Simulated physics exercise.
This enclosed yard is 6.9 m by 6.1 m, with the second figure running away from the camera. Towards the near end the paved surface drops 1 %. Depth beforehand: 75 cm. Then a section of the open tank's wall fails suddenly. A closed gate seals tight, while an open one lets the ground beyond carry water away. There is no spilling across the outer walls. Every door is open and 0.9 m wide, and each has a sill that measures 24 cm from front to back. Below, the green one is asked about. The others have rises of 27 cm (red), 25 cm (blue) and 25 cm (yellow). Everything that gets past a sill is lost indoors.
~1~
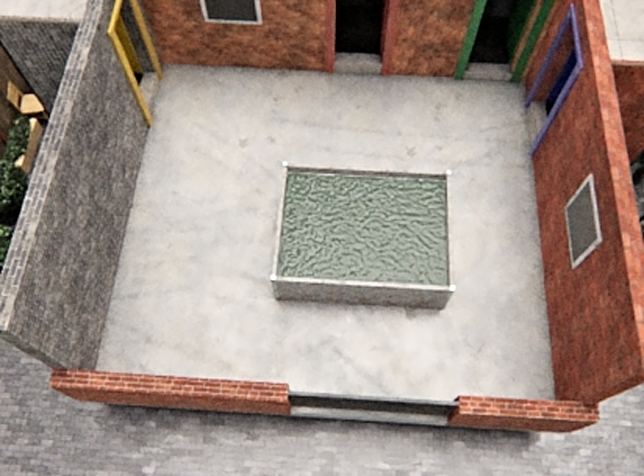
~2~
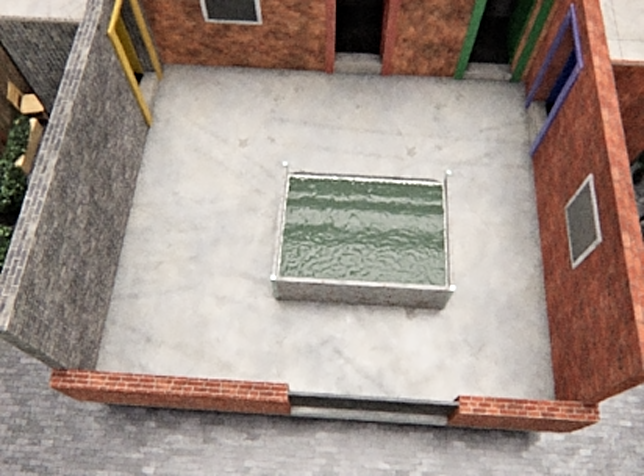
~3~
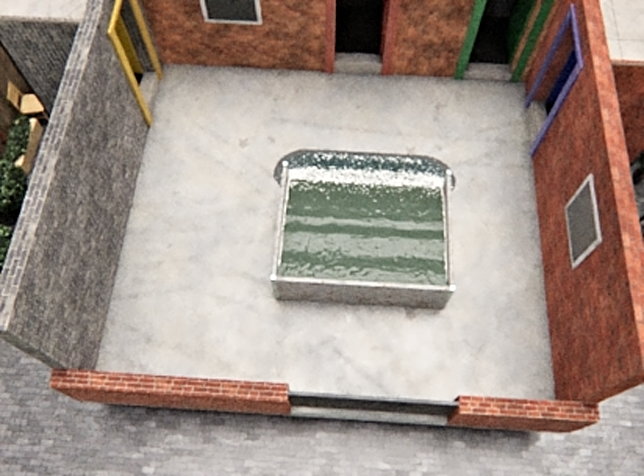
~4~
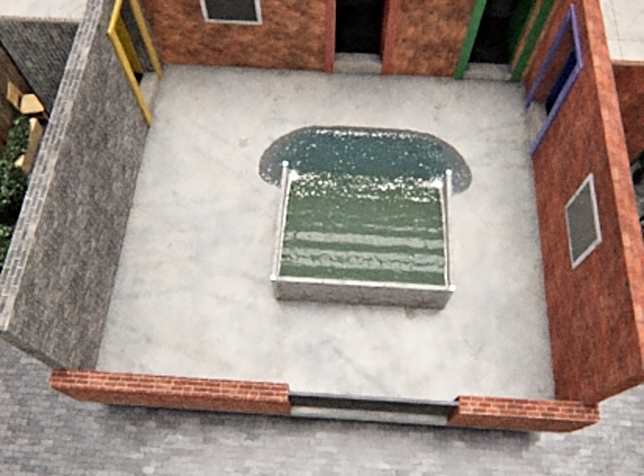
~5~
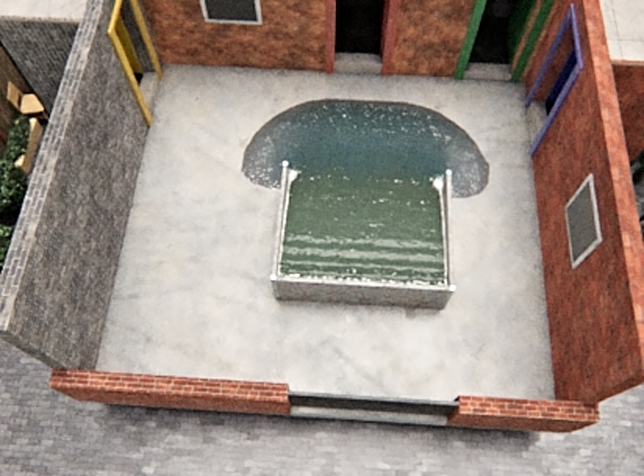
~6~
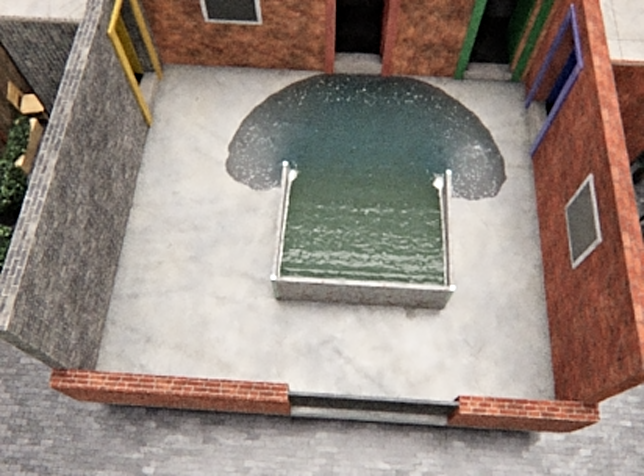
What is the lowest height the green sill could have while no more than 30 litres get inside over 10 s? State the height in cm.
25 cm.
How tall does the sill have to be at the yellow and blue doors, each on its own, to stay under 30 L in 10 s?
Some 23 cm for yellow, some 20 cm for blue.
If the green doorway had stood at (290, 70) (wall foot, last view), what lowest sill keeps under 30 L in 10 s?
24 cm.
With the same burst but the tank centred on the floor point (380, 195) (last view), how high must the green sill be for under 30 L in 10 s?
Then close to 27 cm.
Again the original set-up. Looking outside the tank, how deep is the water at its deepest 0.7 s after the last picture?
Roughly 47 cm.
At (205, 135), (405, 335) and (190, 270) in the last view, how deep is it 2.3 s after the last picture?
Some 3, 0 and 0 cm.
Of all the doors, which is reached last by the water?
It's the yellow door.
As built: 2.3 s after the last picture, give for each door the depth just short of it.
Door by door, in centimetres - red 26, green 28, blue 27, yellow 31.
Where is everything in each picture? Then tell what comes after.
The open tank at (364, 226) is whole and still, 75 cm deep; the green door at (500, 41) is dry, in the first frame.
The gap is on the far side, the front 0.3 m out at a hidden place; the back of the open tank holds 75 cm, in the second frame.
The gap is on the far side, the front 0.8 m out at (299, 154); the back of the open tank holds 75 cm, in the third frame.
Water pours out on the far side and has run 1.3 m, to (318, 130); about 12 cm deep outside, 72 cm at the back, in the fourth frame.
Water pours out on the far side and has run 1.9 m, to (323, 103); about 10 cm deep outside, 64 cm at the back, in the fifth frame.
Water pours out on the far side and has run 2.5 m, to (325, 77); about 8 cm deep outside, 65 cm at the back; 0.9 m in a straight line remain to the green door at (500, 41), in the sixth frame.
Then, 0.7 s after the last picture water covers 35 % of the floor, deepest (47 cm) near (370, 80); 19 cm at the green door, 0 litres in over its 16 cm sill.
Then, 2.3 s after the last picture water covers 45 % of the floor, deepest (35 cm) near (172, 70); 28 cm at the green door, 51 litres in over its 16 cm sill.
Then, 9.3 s after the last picture water covers 95 % of the floor, deepest (18 cm) near (326, 315); 3 cm at the green door, 100 litres in over its 16 cm sill.
At the green door as built, the water peaked near 30 cm, 1.5 s after the last picture.
With a sill of 22.5 cm, 41 litres would have come in within the 10 s; with 30 cm, 13 litres. So under 30 litres takes about 25 cm.
